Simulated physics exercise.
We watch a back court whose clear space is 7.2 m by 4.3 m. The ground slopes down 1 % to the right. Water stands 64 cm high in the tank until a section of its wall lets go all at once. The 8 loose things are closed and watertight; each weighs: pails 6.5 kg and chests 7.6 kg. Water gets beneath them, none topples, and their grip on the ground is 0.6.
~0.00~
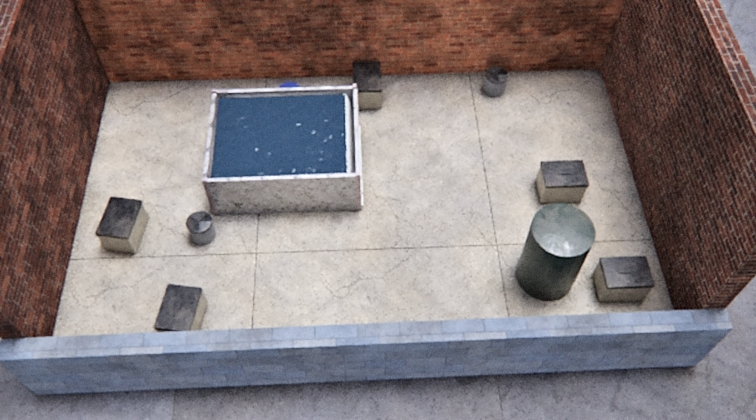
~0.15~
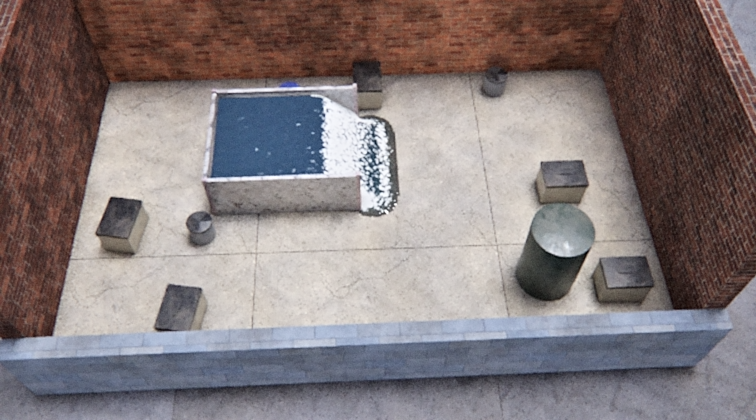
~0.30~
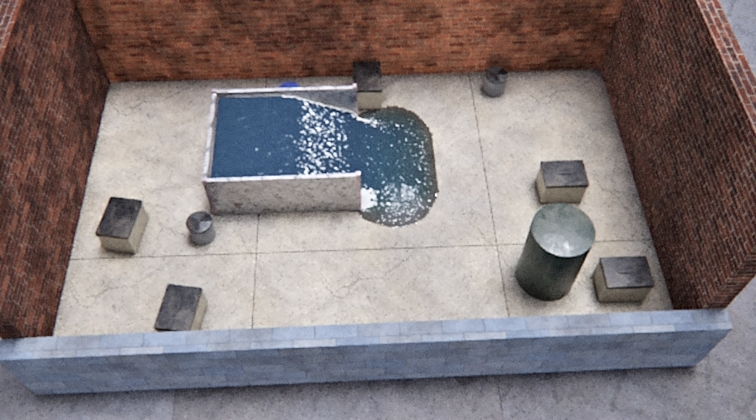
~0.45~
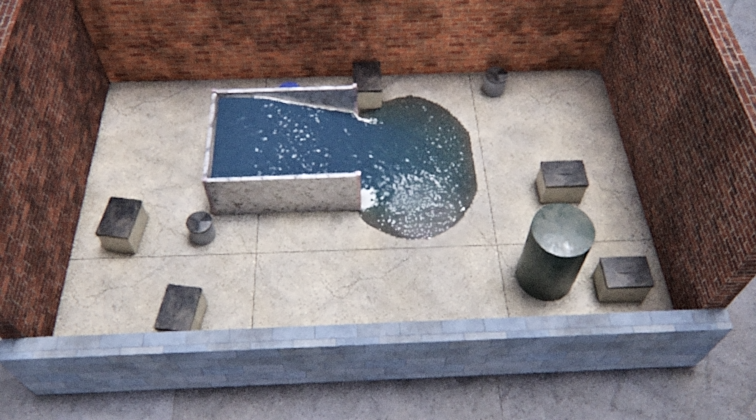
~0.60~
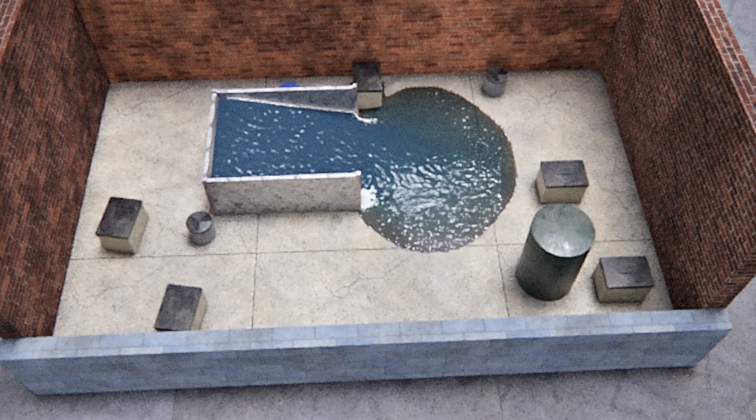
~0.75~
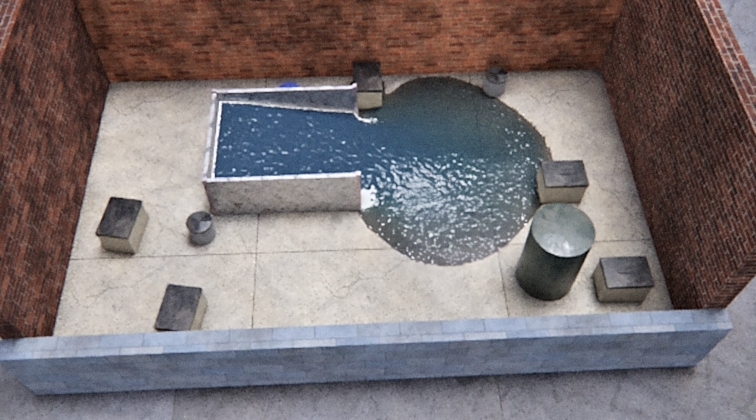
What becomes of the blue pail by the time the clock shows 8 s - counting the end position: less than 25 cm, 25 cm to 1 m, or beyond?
The blue pail holds its place.
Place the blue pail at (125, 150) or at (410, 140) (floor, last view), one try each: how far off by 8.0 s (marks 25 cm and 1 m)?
In turn: It barely shifts; it gets carried off.
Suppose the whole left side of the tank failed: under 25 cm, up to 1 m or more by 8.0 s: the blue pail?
In that case the blue pail gets carried off.
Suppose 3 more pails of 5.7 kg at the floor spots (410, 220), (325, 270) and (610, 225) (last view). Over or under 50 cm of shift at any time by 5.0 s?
In turn: Past it, less, more.
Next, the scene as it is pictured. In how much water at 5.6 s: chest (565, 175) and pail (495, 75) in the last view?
Roughly 14 and 9 cm.
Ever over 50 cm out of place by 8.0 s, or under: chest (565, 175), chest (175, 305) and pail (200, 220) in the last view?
In turn: Over, more, short of it.
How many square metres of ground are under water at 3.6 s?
About 18 m2.
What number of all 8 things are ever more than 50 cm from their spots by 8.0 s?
That makes 5.
After 1.6 s the blue pail is near (289, 91), 0.0 m from its start, aground; 2 afloat.
After 3.6 s the blue pail is near (289, 91), 0.0 m from its start, aground; 3 afloat.
After 5.6 s the blue pail is near (289, 91), 0.0 m from its start, aground; 3 afloat.
After 8.0 s the blue pail is near (288, 91), 0.0 m from its start, aground; 5 afloat.
